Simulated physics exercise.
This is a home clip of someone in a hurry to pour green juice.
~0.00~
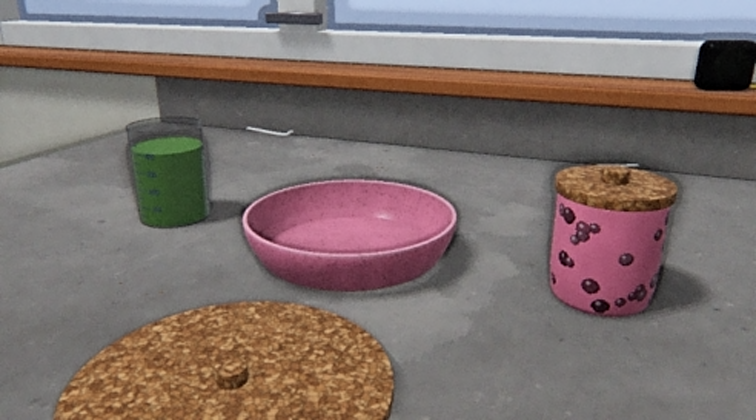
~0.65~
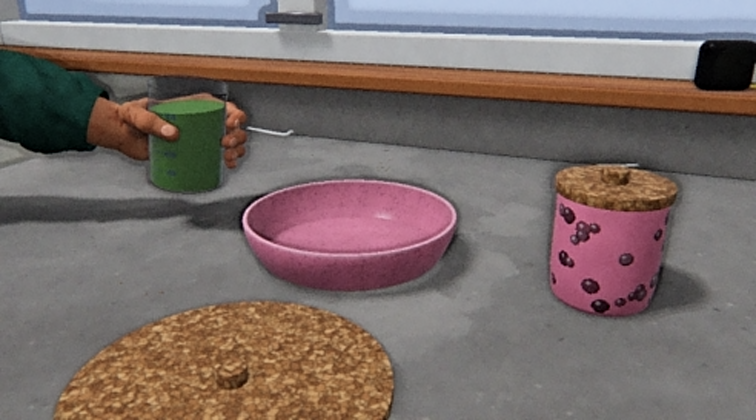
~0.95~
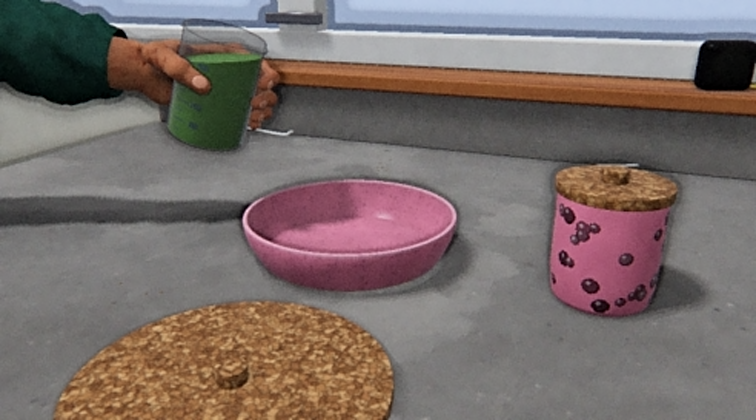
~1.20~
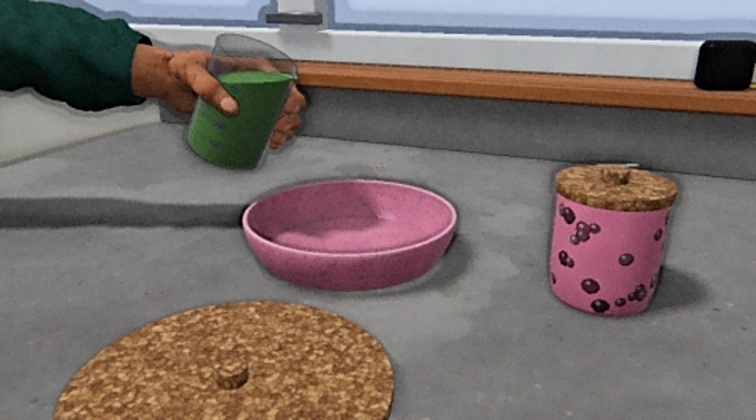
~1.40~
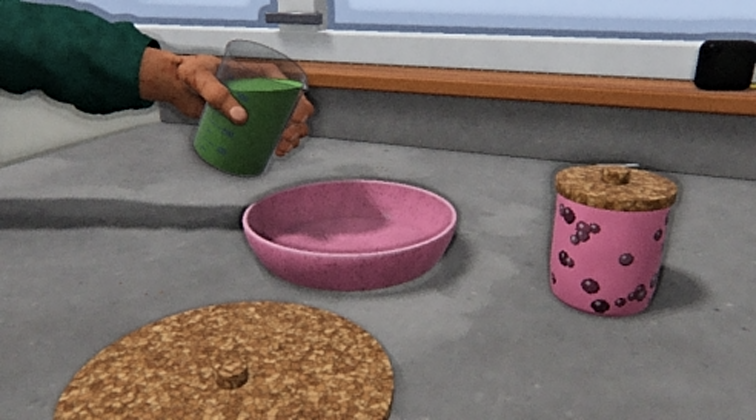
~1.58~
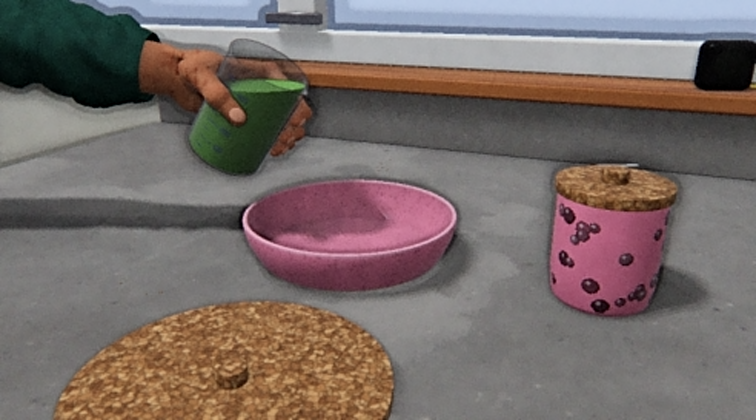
On a grey countertop beneath a window with an orange-brown ledge, the view looks slightly down from a fixed position. A clear beaker of green liquid stands at left, an open pink dish at centre, a pink mug with dark berry-like spots and a brown lid at right, and a round speckled lid in front. A green-sleeved arm enters from the left, grasps and lifts the beaker, moves it rightward and tilts it, the liquid staying inside.
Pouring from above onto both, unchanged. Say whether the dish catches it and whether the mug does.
In the end the dish receives it. The mug turns it away.
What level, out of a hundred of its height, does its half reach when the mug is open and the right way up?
Estimated level: 45 % of height.
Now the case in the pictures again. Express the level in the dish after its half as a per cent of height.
Near 20 in a hundred.
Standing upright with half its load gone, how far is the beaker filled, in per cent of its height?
I'd put the level around 40 percent of the height.
Around 2.3 s, the green juice goes into the dish.
Around 3.2 s, it hits the lid of the mug and runs off.
Around 4.6 s, the dish has its share inside; the mug is empty, in a puddle.
